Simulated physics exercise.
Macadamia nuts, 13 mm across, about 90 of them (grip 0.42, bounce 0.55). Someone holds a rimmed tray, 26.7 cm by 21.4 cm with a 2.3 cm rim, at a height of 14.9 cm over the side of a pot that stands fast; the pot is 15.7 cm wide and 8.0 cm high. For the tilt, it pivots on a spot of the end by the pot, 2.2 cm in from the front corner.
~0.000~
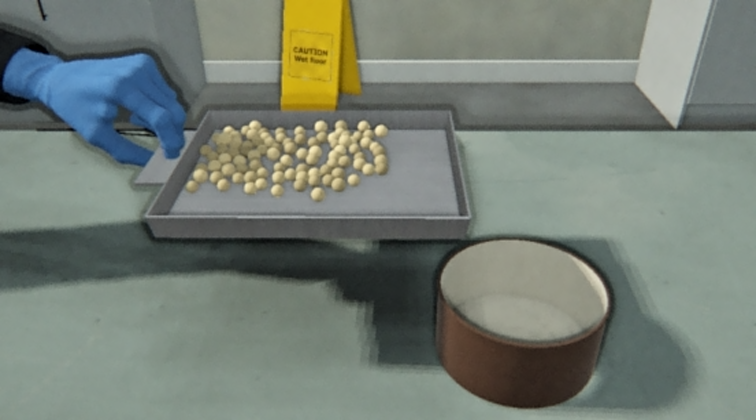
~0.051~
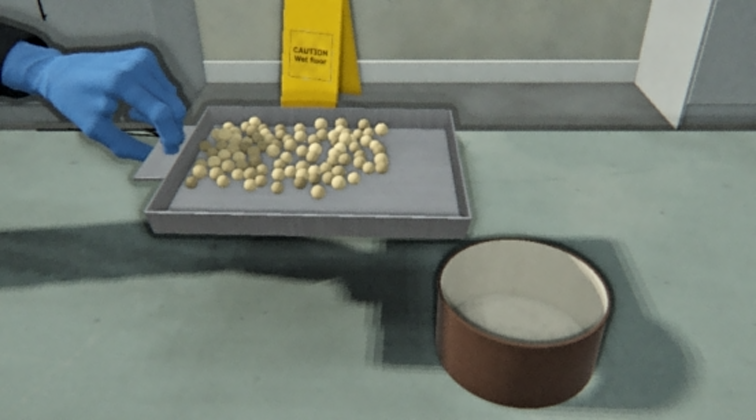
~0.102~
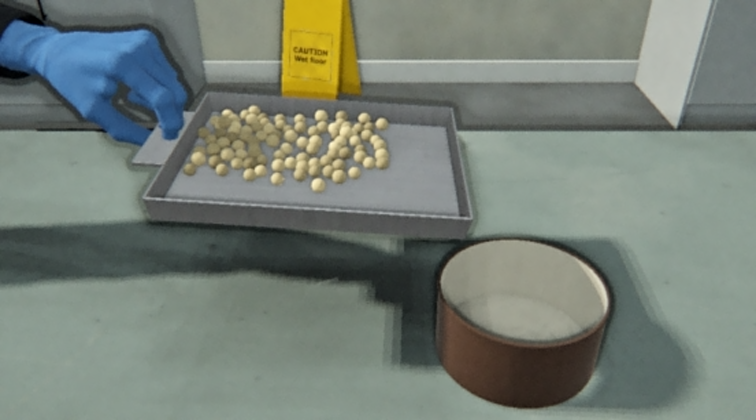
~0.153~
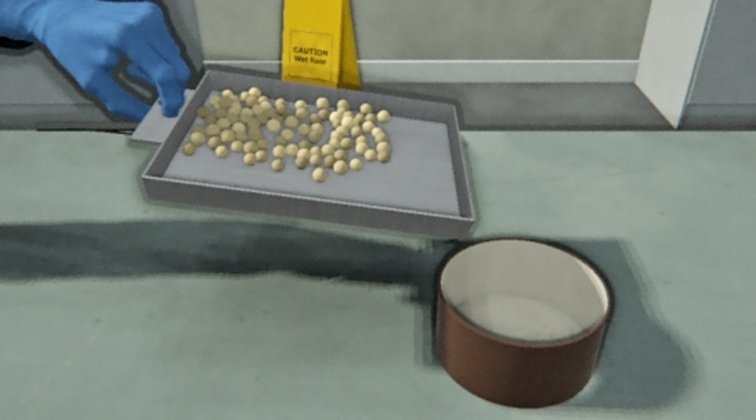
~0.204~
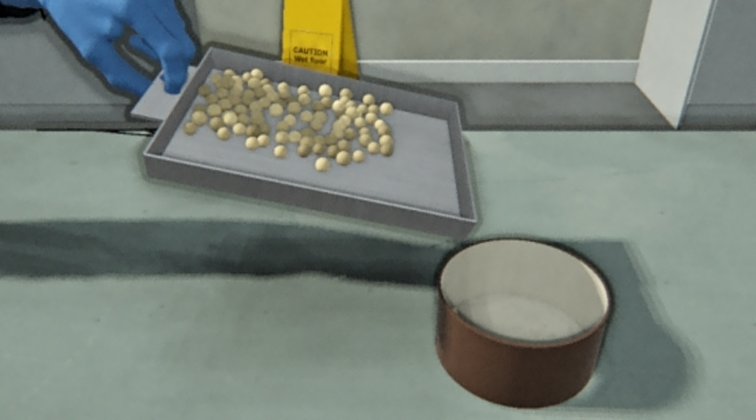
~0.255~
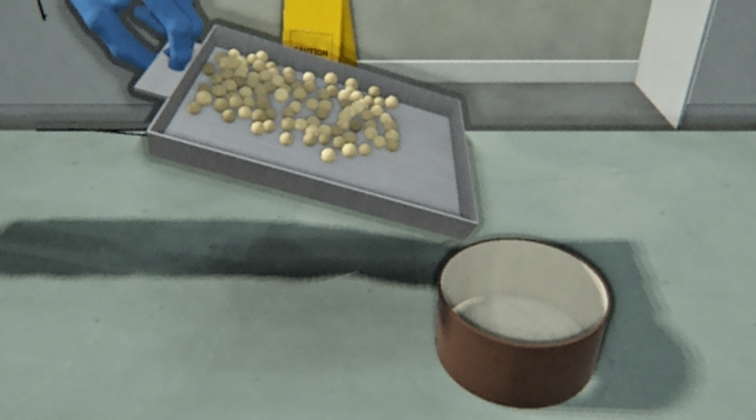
A grey rimmed tray of small, pale cream balls is held above a grey-green surface, seen from slightly above by a still camera. A blue-gloved hand grips its left end, a yellow caution sign stands behind against a grey wall, and a round brown pot with a whitish inside sits at lower right. The hand raises the left end, slowly then faster, tilting the tray down to the right while the balls shift slightly.
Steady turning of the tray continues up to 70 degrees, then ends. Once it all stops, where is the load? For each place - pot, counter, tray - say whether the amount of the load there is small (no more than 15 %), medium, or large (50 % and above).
Pot: Medium; counter: Small; tray: Large.
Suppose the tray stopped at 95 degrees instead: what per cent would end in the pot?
The pot would get around 80 per cent.
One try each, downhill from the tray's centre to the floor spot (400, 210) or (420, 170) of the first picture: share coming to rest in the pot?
That would be close to 35 per cent, then close to 5 per cent.
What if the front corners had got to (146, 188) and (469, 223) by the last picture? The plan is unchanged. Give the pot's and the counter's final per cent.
Final per cent - pot 10, counter 10.
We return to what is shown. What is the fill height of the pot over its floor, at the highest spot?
Top level: Approx. 1.5 cm.
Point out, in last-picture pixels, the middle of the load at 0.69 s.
The middle of the load should be at about (470, 159) by then.
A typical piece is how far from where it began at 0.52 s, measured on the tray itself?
It has moved some 9 cm from its start.
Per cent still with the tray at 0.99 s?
70 %, give or take.
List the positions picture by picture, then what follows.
The first frame shows tray tilt 0 degrees, front corners at (151, 214) and (466, 216); middle of the pieces at (287, 161); pot at (522, 286).
The second frame shows tray tilt 1 degrees, front corners at (150, 210) and (466, 216); middle of the pieces at (286, 158).
The third frame shows tray tilt 4 degrees, front corners at (149, 196) and (468, 216), lowest corner right front; middle of the pieces at (286, 149).
The fourth frame shows tray tilt 9 degrees, front corners at (148, 175) and (470, 217), lowest corner right front; middle of the pieces at (287, 135).
The fifth frame shows tray tilt 14 degrees, front corners at (150, 153) and (472, 218), lowest corner right front; middle of the pieces at (290, 121).
The sixth frame shows tray tilt 19 degrees, front corners at (153, 130) and (474, 220), lowest corner right front; middle of the pieces at (295, 107); pot at (522, 286). Its pace works out near 95 degrees a second.
After 0.52 s, tilt 45 degrees; the tray holds 100 %, the pot 0 %.
After 0.69 s, tilt 61 degrees; the tray holds 100 %, the pot 0 %.
After 0.99 s, tilt 70 degrees; the tray holds 70 %, the pot 20 %.
In the end, at 1.9 s, pot 30 %, counter 5 %, tray 65 %.
